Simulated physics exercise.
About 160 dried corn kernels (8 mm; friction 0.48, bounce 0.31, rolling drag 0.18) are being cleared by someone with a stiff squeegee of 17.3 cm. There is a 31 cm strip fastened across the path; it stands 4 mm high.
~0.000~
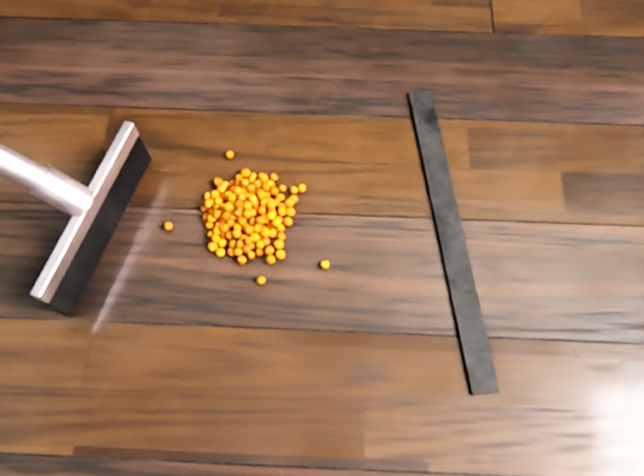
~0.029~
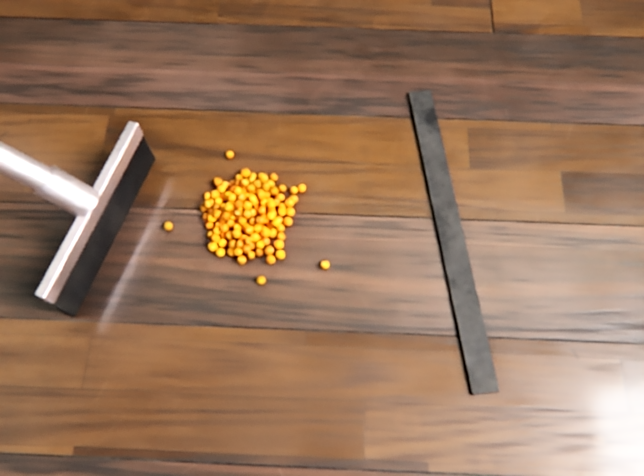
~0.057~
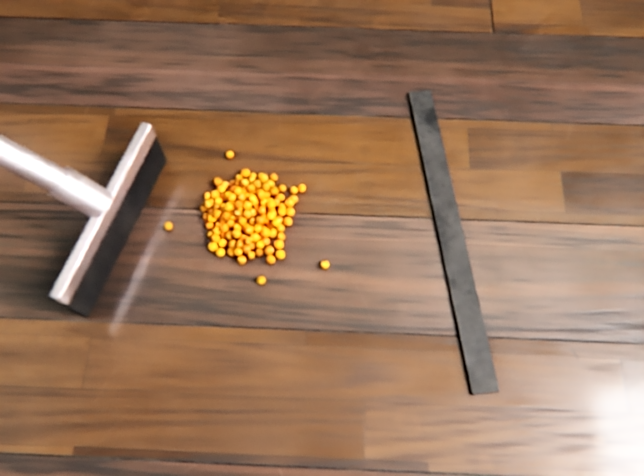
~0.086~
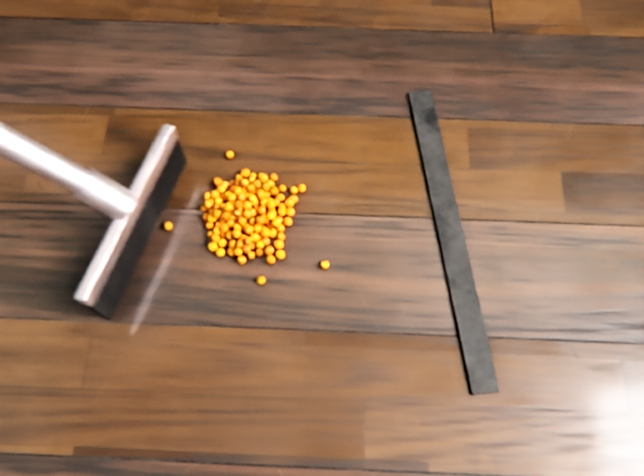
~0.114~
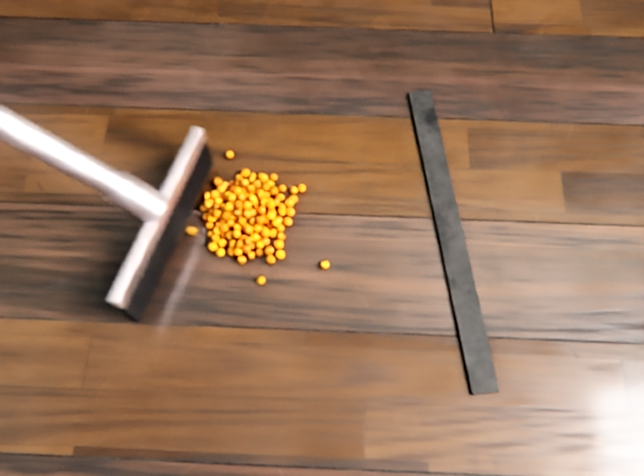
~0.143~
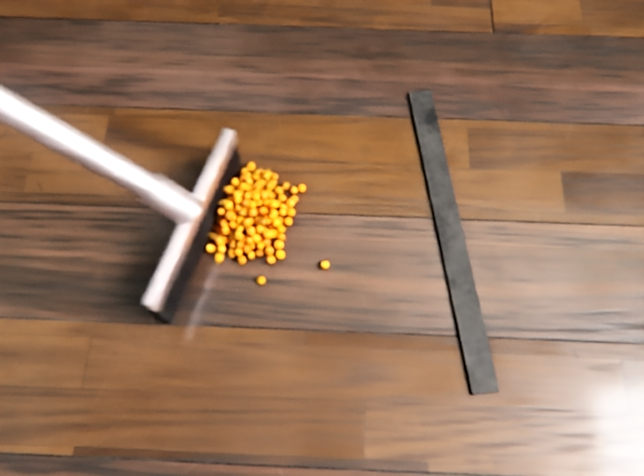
At first, a squeegee with a pale handle sits left of a small heap of orange-yellow kernels on a wooden floor, a dark strip lying further right. The squeegee slides rightward, slowly and then faster, reaching a stray kernel, then presses against the heap's left edge, bunching the nearest kernels together.
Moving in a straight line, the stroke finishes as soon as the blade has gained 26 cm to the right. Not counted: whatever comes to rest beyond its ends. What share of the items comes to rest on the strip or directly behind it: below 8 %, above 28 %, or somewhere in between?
Top band.
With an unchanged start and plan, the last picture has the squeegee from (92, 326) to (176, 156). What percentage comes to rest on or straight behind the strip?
It ends up over 5.
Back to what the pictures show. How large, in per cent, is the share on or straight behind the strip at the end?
40 %.
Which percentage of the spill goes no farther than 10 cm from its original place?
Roughly 0 %.
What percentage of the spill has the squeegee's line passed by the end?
It comes out at about 5 percent.
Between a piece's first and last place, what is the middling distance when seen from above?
I'd put it at close to 20 cm.
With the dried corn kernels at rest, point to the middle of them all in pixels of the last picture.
Around (445, 262).
Then, at 0.29 s, squeegee 23 cm from its start, spill 16 cm wide; elsewhere 100 %.
After 0.44 s, squeegee 26 cm from its start, spill 20 cm wide; on or straight behind the strip 35 %, elsewhere 65 %.
Then, at 0.57 s, squeegee 26 cm from its start, spill 22 cm wide; on or straight behind the strip 40 %, elsewhere 60 %.
At rest (1.0 s), on or straight behind the strip 40 %, elsewhere 60 %.
